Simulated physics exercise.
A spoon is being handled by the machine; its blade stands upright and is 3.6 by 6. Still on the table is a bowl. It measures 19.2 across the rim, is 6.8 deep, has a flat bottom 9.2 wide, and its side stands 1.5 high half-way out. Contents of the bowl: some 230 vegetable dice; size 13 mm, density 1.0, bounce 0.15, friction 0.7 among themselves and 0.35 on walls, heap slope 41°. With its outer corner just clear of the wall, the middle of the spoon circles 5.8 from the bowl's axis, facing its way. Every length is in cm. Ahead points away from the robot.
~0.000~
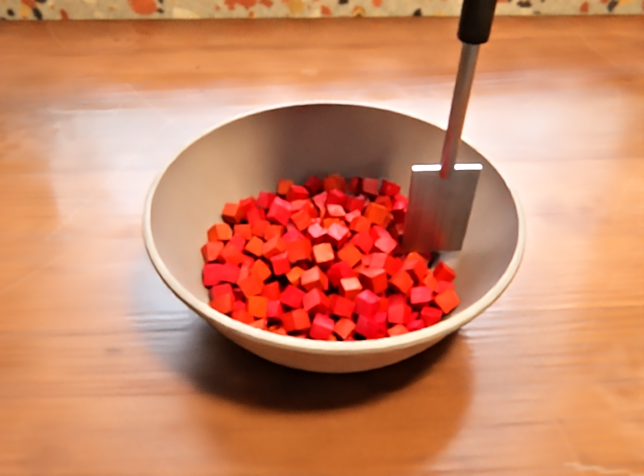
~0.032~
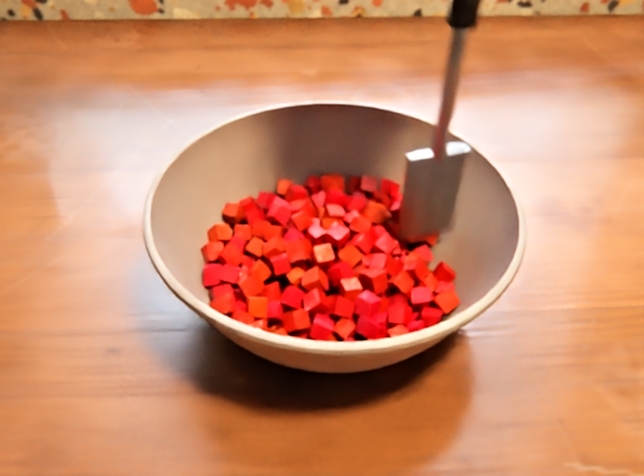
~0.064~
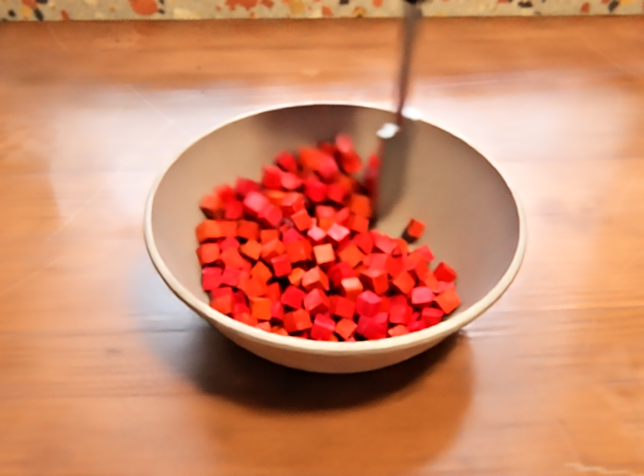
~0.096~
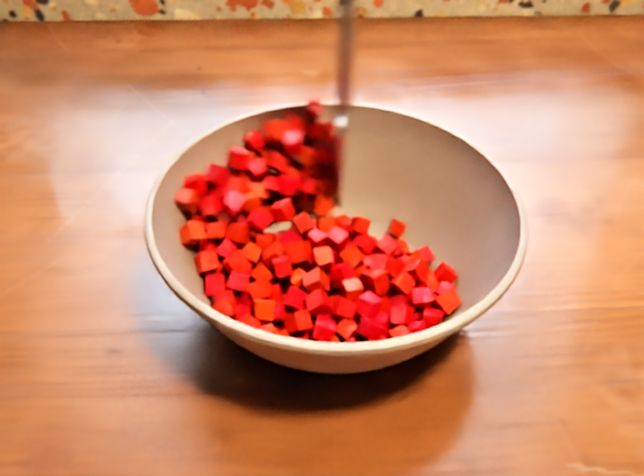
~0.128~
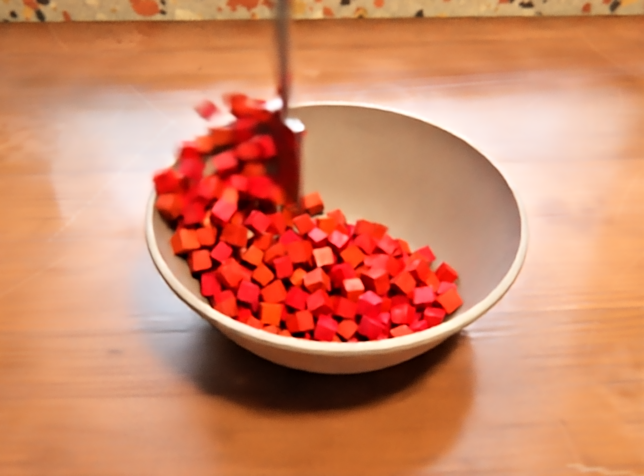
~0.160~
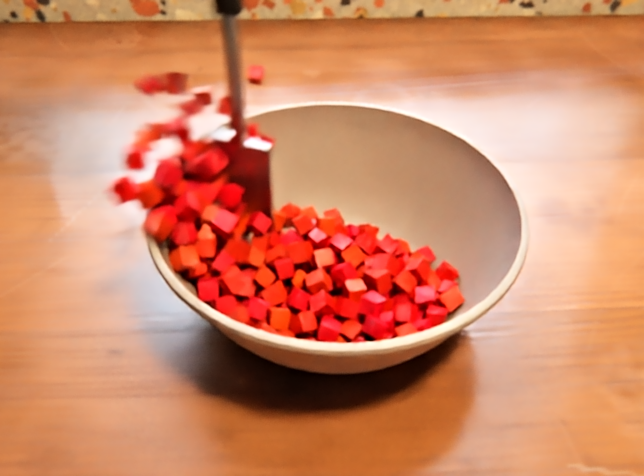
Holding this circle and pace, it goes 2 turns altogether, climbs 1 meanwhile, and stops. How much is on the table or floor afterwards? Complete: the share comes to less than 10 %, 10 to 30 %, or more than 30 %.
The share comes to more than 30 %.
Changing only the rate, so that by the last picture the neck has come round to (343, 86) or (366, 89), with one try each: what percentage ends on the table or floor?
Near 30 per cent for the first, near 15 per cent for the second.
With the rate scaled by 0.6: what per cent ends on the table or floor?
Roughly 25 per cent.
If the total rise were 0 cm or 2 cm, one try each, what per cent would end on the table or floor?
Trial one: Roughly 50 %; trial two: Roughly 30 %.
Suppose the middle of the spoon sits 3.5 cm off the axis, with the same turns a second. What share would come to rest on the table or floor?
Close to 15 in a hundred then.
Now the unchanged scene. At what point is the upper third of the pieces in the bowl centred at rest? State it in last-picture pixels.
It is centred around (320, 259).
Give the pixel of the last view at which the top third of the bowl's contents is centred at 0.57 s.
Somewhere around (291, 289), I think.
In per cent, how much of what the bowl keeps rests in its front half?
Around 50 per cent of what the bowl keeps.
By 0.36 s, 10° round, highest piece 9 above the table; 177 in the bowl, 25 on the table or floor, 30 in flight or on the tool.
By 0.57 s, 229° round, highest piece 9 above the table; 151 in the bowl, 68 on the table or floor, 13 in flight or on the tool.
By 0.87 s, 0° round, highest piece 5 above the table; 142 in the bowl, 90 on the table or floor.
By 1.57 s, 0° round, highest piece 5 above the table; 142 in the bowl, 90 on the table or floor.
Final count, 142 in the bowl, 90 on the table or floor. That is 39 % on the table or floor.
